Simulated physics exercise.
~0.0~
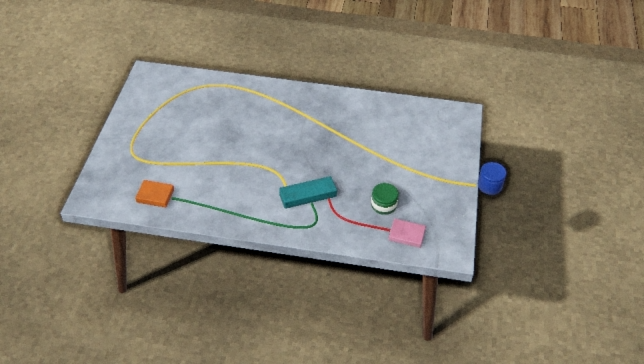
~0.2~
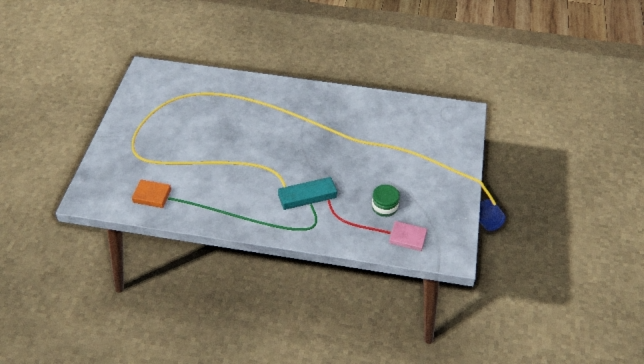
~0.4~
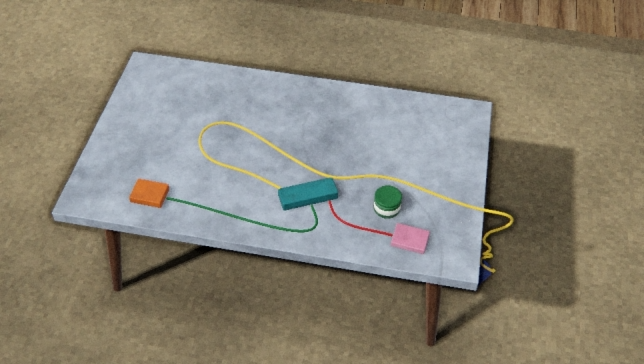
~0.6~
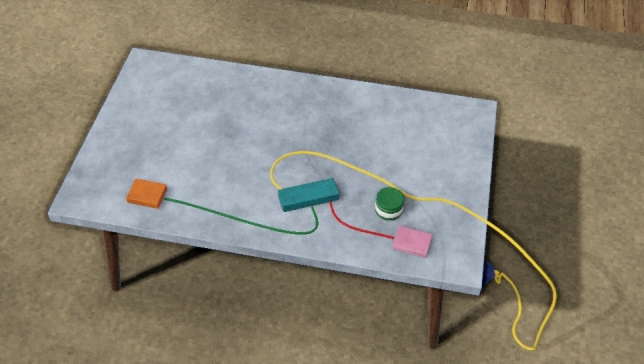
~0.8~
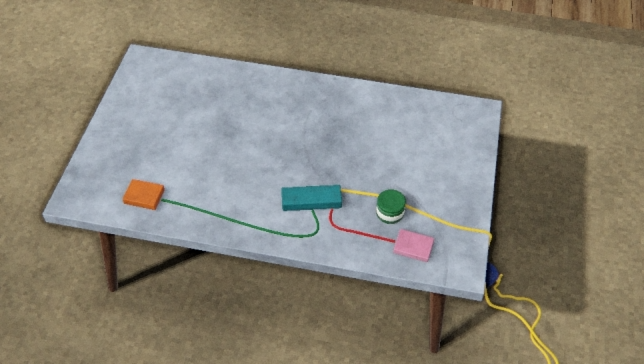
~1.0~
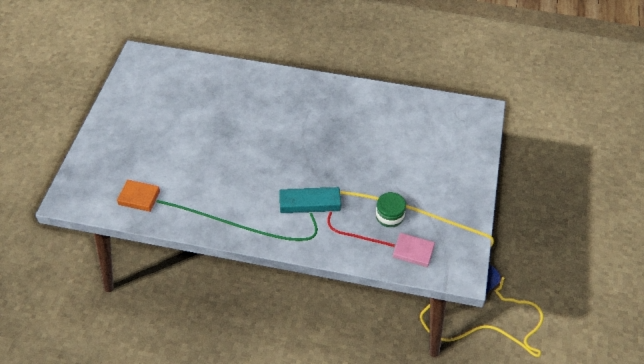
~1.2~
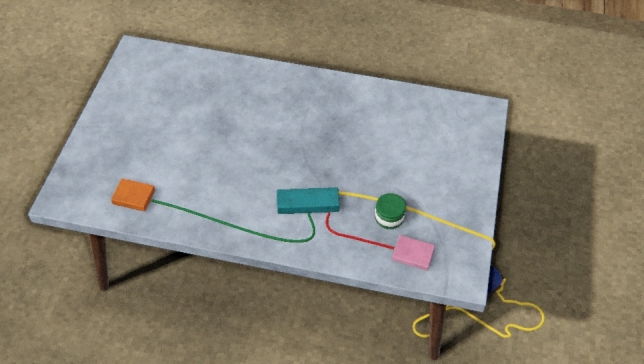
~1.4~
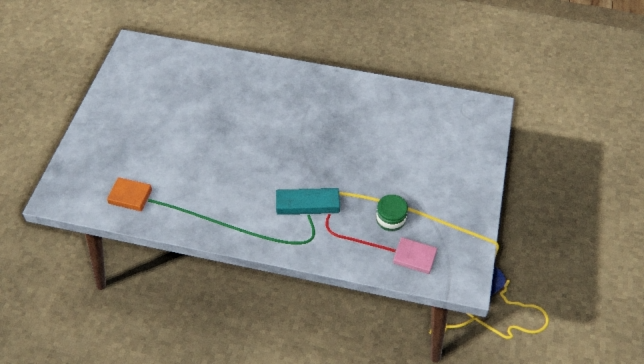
The clip opens on a pale grey table where a teal power strip sits with green, red and yellow cables running to an orange charger, a pink phone and a blue speaker just past the right edge. The speaker drops, tipping over as it falls beside the table. The yellow cable slides rightward after it, its wide loop shrinking until slack spills over the edge. The cable then pulls straight past the green canister, and the strip shifts very slightly. Finally the loose yellow coils settle low beside the table leg, while the charger, phone and canister remain in place.
